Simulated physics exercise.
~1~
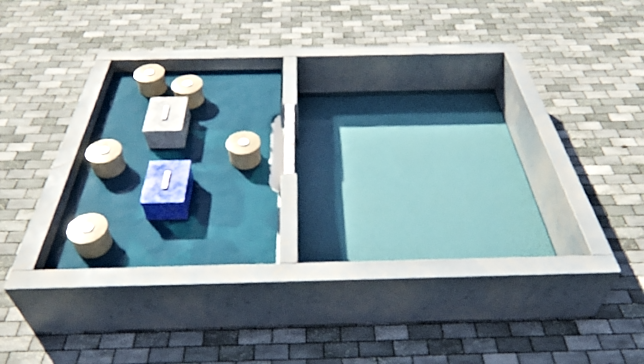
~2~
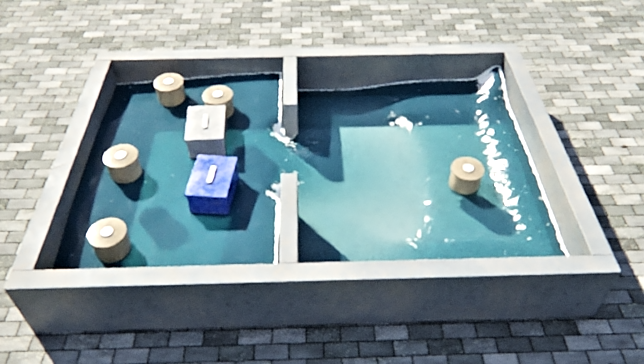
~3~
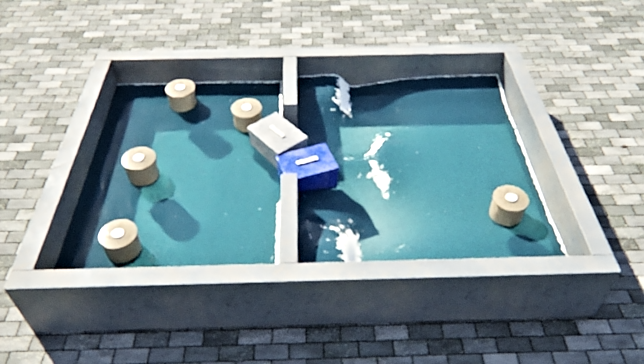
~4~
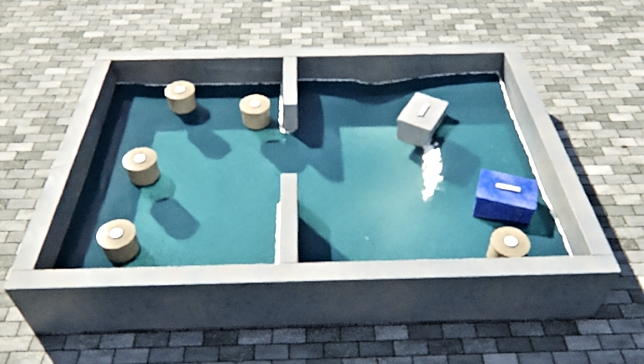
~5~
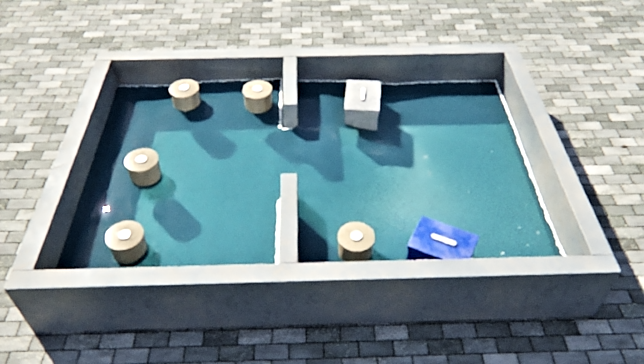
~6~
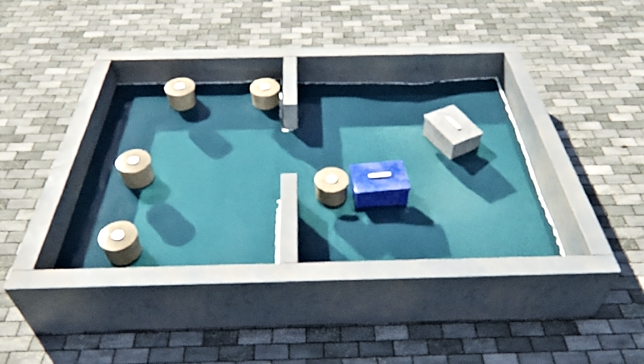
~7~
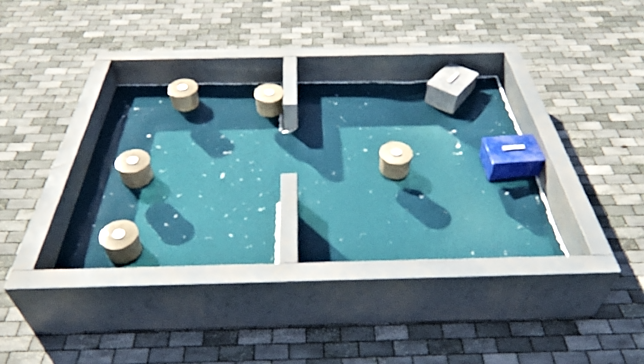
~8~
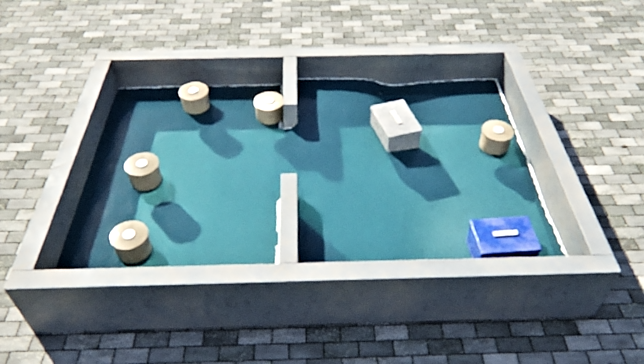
Blue and white boxes and one round tub floating through a wall gap into a basin's right side, drifting there.
